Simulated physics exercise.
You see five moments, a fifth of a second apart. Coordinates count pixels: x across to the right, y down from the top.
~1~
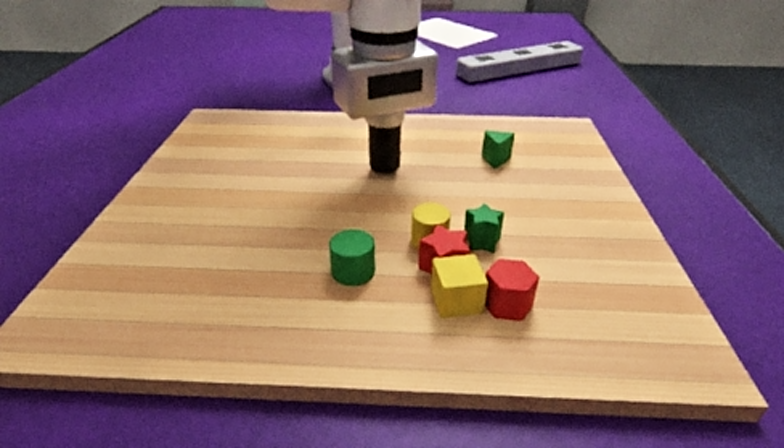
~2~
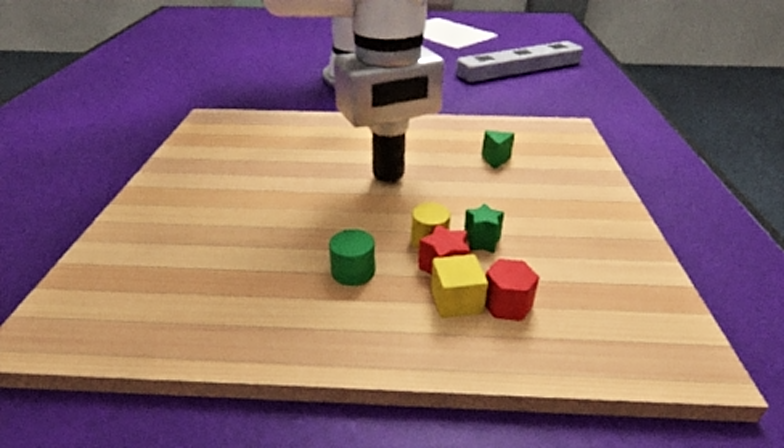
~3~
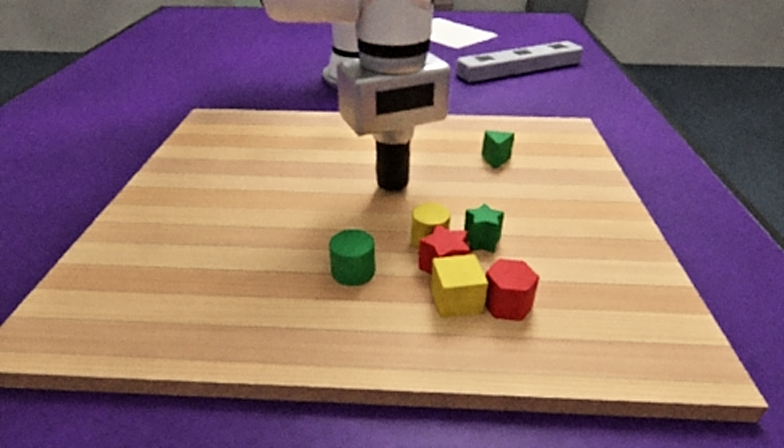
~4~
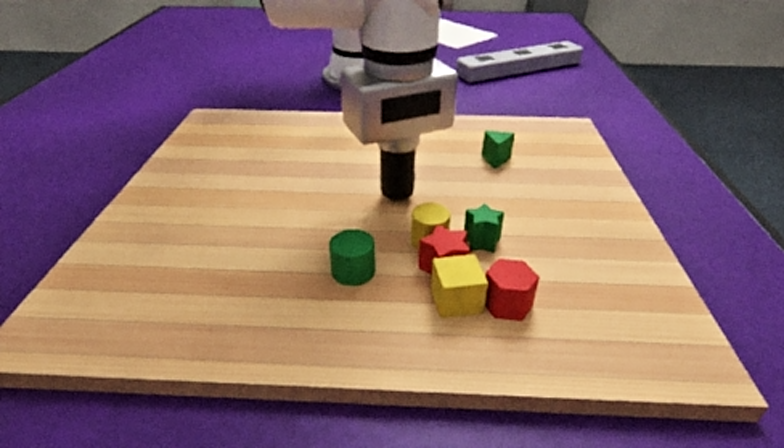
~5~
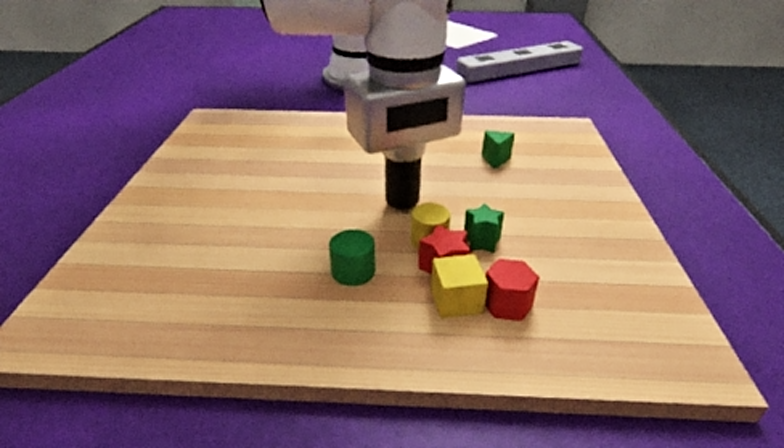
A light wooden board lies on a purple-covered table, seen from the front and slightly above by a still camera. A green cylinder sits left of a cluster holding a yellow cylinder, a red star, a green star, a yellow cube and a red hexagonal block, with another green block farther back. A white robot arm moves its black tip slowly forward and slightly right, nearing the yellow cylinder, while the blocks stay still.
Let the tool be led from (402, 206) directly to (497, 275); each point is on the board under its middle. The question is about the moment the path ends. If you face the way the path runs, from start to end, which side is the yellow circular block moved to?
My answer: Right.
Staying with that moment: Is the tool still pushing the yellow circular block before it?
It seems not.
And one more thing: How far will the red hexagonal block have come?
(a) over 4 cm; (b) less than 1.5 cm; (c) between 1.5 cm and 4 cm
It's b.
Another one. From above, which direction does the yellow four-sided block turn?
Rotates counter-clockwise.
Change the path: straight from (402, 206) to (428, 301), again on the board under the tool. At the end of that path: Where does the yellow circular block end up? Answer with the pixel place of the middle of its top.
Located at (458, 226).
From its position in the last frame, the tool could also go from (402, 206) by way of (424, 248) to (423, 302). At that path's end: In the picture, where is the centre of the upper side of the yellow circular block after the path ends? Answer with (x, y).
The middle of its top is at (470, 234).
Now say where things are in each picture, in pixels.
The first frame shows tool's lower end (385, 166); yellow circular block (431, 213); red star-shaped block (447, 239); yellow four-sided block (460, 270); green star-shaped block (486, 214); red hexagonal block (513, 273).
The second frame shows tool (389, 174); blocks still.
The third frame shows tool (393, 183); blocks still.
The fourth frame shows tool (397, 191); blocks still.
The fifth frame shows tool (402, 200); yellow circular block (431, 213); red star-shaped block (447, 239); yellow four-sided block (460, 270); green star-shaped block (486, 214); red hexagonal block (513, 273).
The first path, step by step. One third of the way, tool (430, 221); yellow circular block (439, 222); red star-shaped block (450, 250); yellow four-sided block (465, 280).
Two thirds of the way, tool (462, 244); yellow circular block (444, 242); red star-shaped block (438, 270), turned 15° anticlockwise; yellow four-sided block (473, 296), turned 25° anticlockwise; green star-shaped block (495, 215).
At the end, tool (498, 269); yellow circular block (443, 244); red star-shaped block (438, 271), turned 15° anticlockwise; yellow four-sided block (473, 297), turned 25° anticlockwise; green star-shaped block (500, 216), turned 35° anticlockwise; red hexagonal block (514, 276).
